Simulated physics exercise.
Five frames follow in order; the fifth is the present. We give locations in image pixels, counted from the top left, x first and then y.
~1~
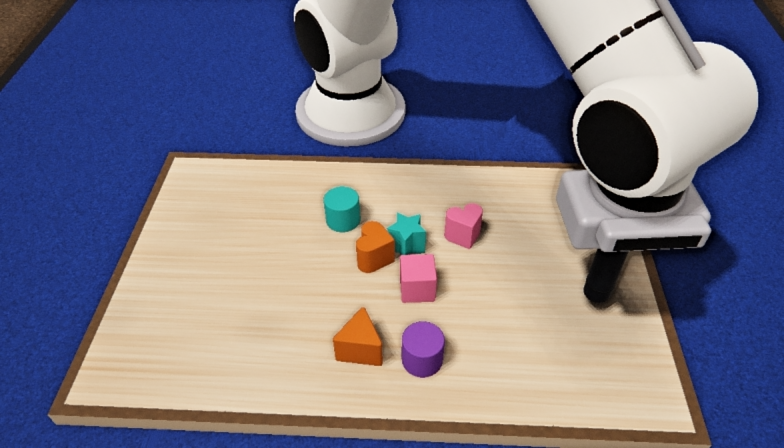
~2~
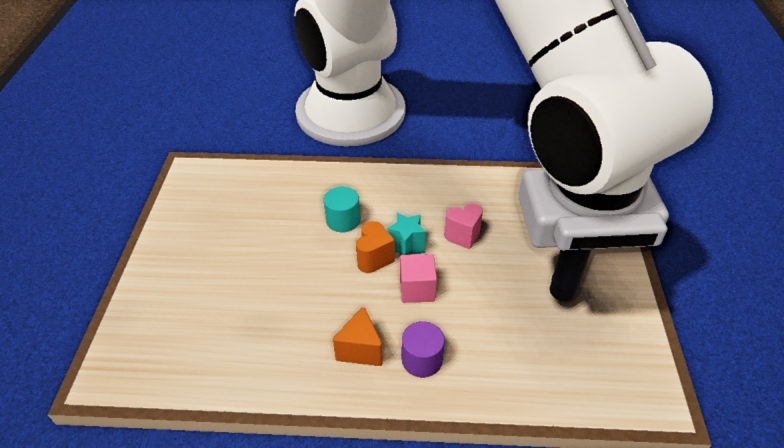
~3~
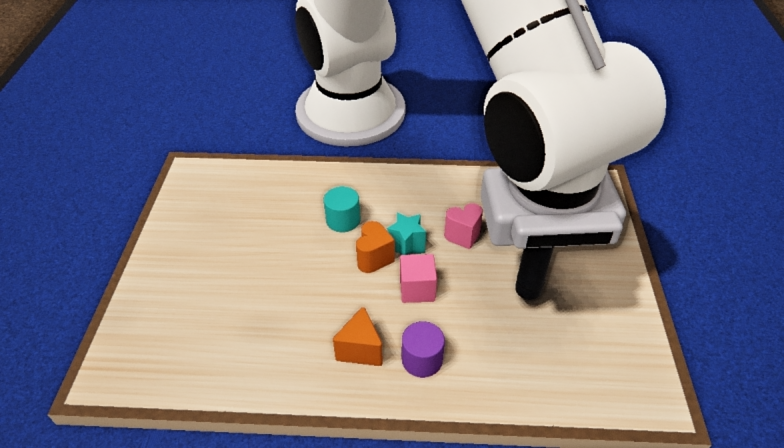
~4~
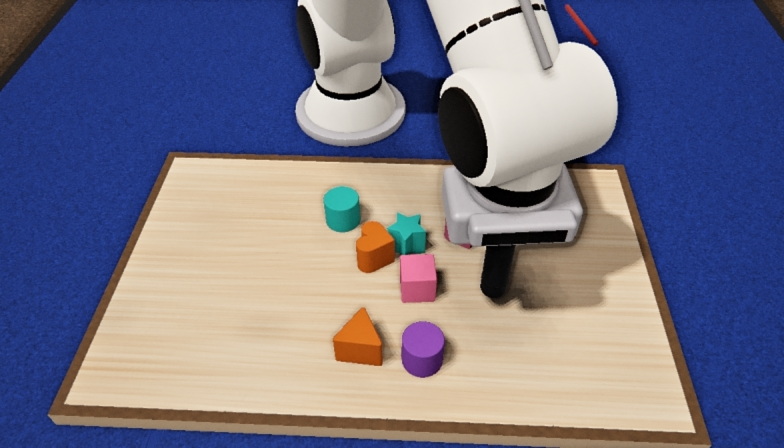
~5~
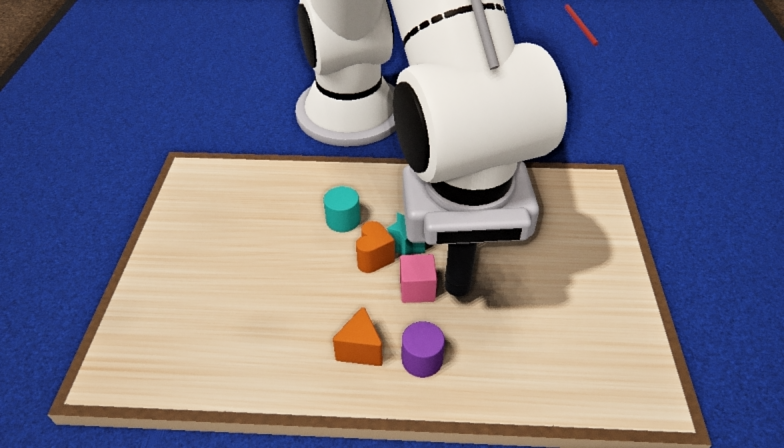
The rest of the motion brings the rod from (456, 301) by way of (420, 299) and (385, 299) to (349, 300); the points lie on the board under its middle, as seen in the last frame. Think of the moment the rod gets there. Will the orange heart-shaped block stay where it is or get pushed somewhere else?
By then it is displaced.
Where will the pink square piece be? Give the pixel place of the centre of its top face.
It sits at (368, 253).
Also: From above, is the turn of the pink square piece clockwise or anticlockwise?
From overhead, the rotation is clockwise.
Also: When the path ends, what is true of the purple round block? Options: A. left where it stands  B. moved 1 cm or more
A
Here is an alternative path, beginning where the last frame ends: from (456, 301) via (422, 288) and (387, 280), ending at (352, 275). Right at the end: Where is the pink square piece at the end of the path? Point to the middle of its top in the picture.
The centre of its top face lies at (320, 254).
What follows on the original path. One third of the way, rod (420, 286); pink square piece (397, 262), turned 45° clockwise.
Two thirds of the way, rod (383, 286); orange heart-shaped block (369, 230), turned 15° clockwise; pink square piece (374, 255), turned 75° clockwise.
At the end, rod (348, 287); orange triangular piece still; orange heart-shaped block (369, 228), turned 20° clockwise; pink square piece (368, 253), turned 85° clockwise; purple round block still.
